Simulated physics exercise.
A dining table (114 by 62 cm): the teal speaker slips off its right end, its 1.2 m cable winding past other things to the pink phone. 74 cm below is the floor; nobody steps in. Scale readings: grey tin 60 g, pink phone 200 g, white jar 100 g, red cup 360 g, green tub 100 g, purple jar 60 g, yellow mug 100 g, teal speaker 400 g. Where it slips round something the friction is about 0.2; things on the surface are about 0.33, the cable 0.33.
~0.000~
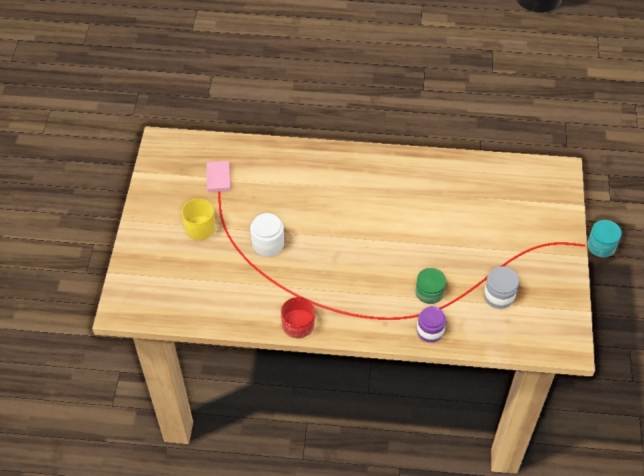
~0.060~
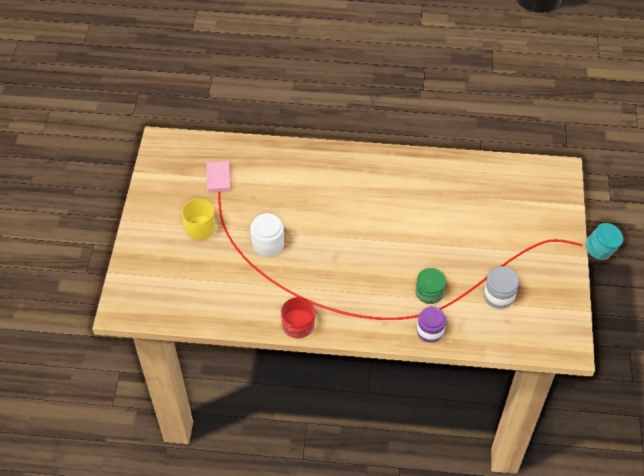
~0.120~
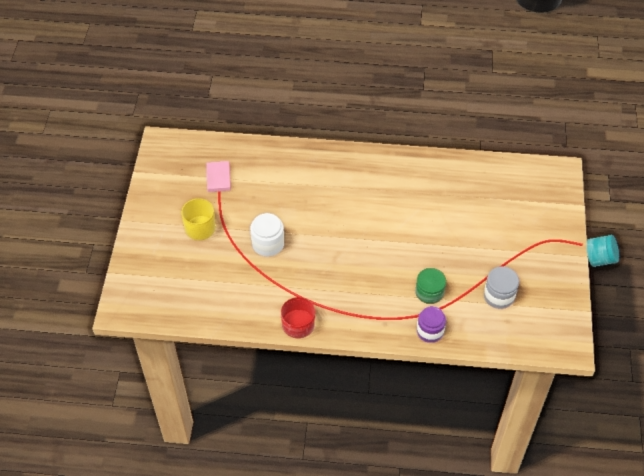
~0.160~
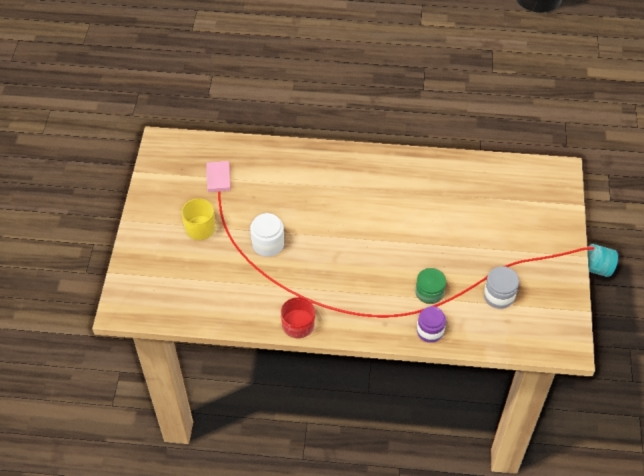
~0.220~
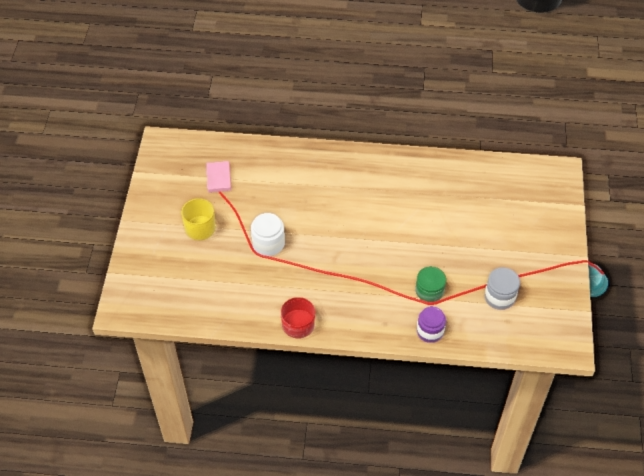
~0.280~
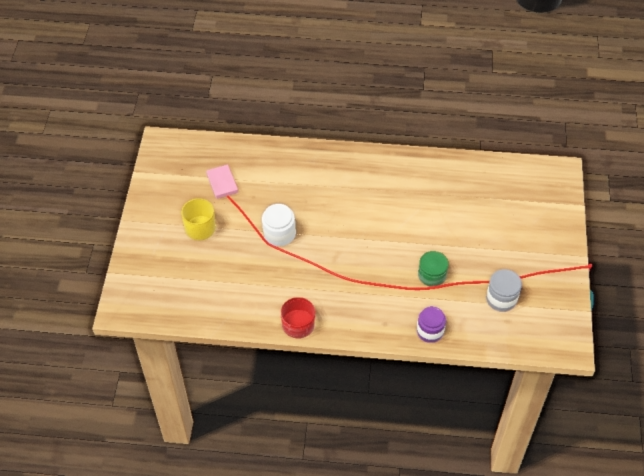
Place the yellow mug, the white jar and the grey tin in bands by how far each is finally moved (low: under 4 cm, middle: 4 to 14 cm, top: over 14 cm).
Yellow mug: Low; white jar: Top; grey tin: Low.
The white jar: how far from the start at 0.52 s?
The white jar is around 25 cm from where it began.
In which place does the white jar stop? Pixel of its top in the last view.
It comes to rest close to (350, 157).
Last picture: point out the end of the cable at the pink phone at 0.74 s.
Around (425, 254).
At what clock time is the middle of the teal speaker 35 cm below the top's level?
Roughly 0.38 s.
By 0.5 s, the cable's tail end at (313, 215); white jar 24 cm off its start, grey tin 1 cm off its start, green tub 28 cm off its start.
By 0.7 s, the cable's tail end at (425, 254); white jar 29 cm off its start, grey tin 1 cm off its start, pink phone 52 cm off its start.
By 1.0 s, the cable's tail end at (490, 282); white jar 29 cm off its start at (350, 157), grey tin 1 cm off its start at (506, 282), pink phone 69 cm off its start at (474, 270).
By 1.2 s, the cable's tail end at (501, 284); white jar 29 cm off its start, grey tin 2 cm off its start, pink phone 71 cm off its start.
By 2.4 s, the cable's tail end at (501, 284); white jar 29 cm off its start at (350, 157), grey tin 2 cm off its start at (510, 284), yellow mug 0 cm off its start at (198, 211), pink phone 71 cm off its start at (485, 271).
